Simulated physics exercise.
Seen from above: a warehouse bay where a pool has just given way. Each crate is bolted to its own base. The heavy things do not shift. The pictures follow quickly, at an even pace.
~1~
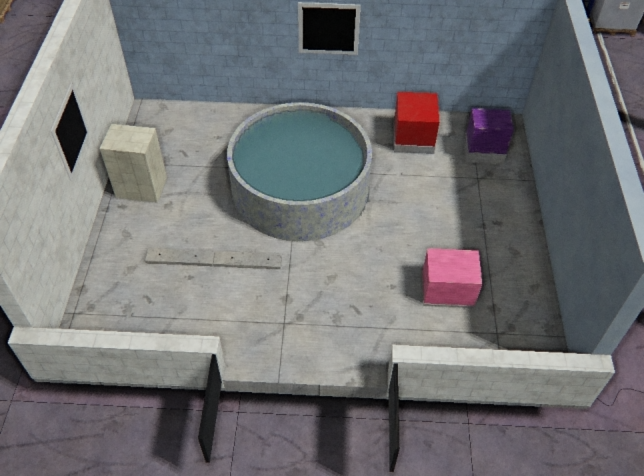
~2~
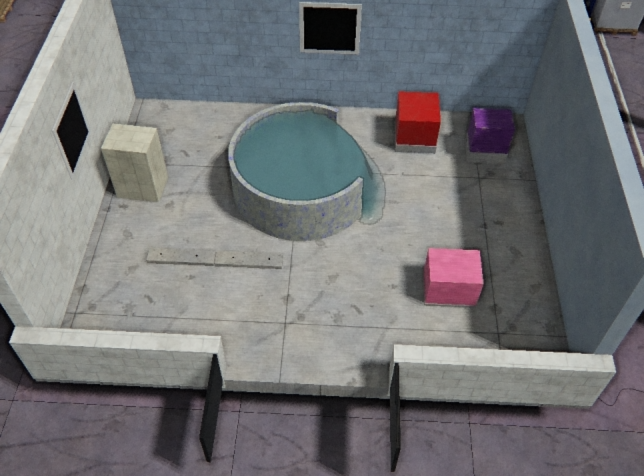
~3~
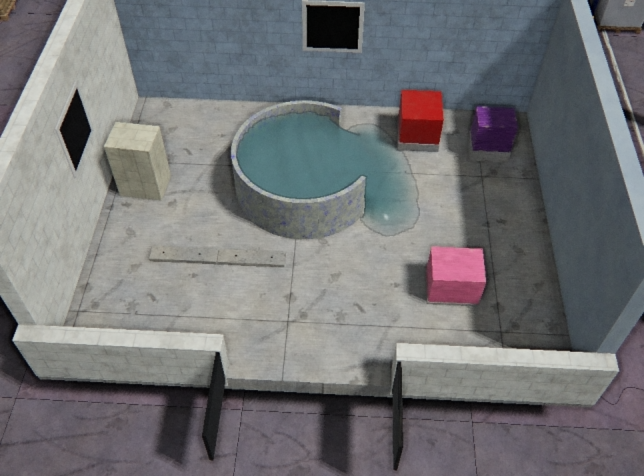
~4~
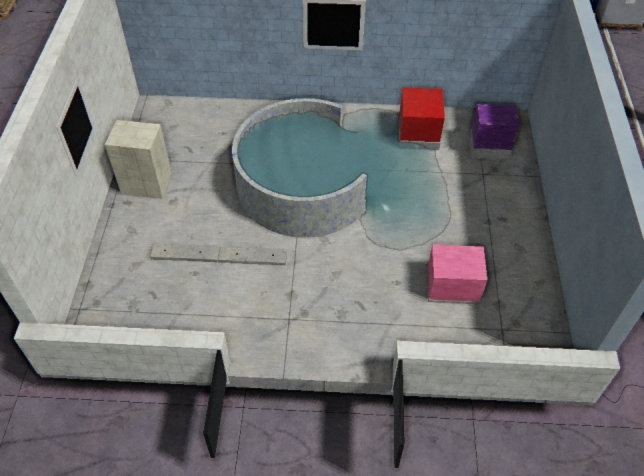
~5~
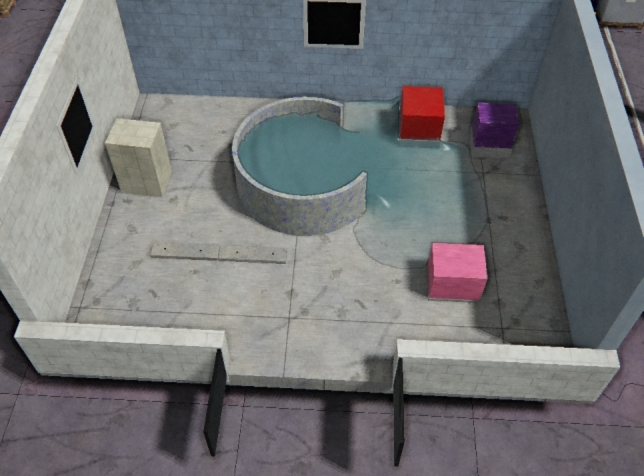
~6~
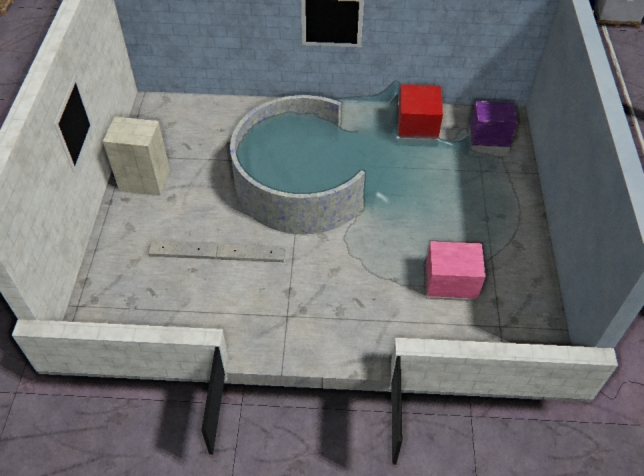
Teal water pouring from a gap in a round stone pool, spreading rightward across the floor around red, purple and pink blocks.
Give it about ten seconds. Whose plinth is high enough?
The red crate gets wet; the purple crate gets wet; the pink crate gets wet.
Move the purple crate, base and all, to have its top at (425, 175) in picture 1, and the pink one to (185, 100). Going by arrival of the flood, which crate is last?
The crate marked pink.
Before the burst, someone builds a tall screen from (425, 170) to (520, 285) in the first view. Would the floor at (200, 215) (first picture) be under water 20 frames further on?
Verdict: Free of water.
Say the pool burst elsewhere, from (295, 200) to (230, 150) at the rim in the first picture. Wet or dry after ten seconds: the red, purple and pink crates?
One by one: Red escapes it, purple is spared, pink is soaked.
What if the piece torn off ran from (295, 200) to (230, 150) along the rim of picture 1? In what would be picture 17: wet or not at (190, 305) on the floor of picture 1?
Answer: Wet.
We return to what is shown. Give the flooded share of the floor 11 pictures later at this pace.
Some 40 per cent.
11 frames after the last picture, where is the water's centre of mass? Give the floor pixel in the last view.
Around (407, 178).
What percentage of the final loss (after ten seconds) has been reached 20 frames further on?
Near 0 in a hundred.
A moment on, water covers 35 % of the floor; the red crate water round its plinth, the purple crate water round its plinth, the pink crate water round its plinth.
Next, water covers 40 % of the floor; the red crate water round its plinth, the purple crate water round its plinth, the pink crate water round its plinth.
Then, water covers 60 % of the floor; the red crate water round its plinth, the purple crate water round its plinth, the pink crate water round its plinth.
Later, water covers 95 % of the floor; the red crate water round its plinth, the purple crate water round its plinth, the pink crate water round its plinth.
In the end, water covers 100 % of the floor; the red crate was topped, the purple crate was topped, the pink crate was topped.
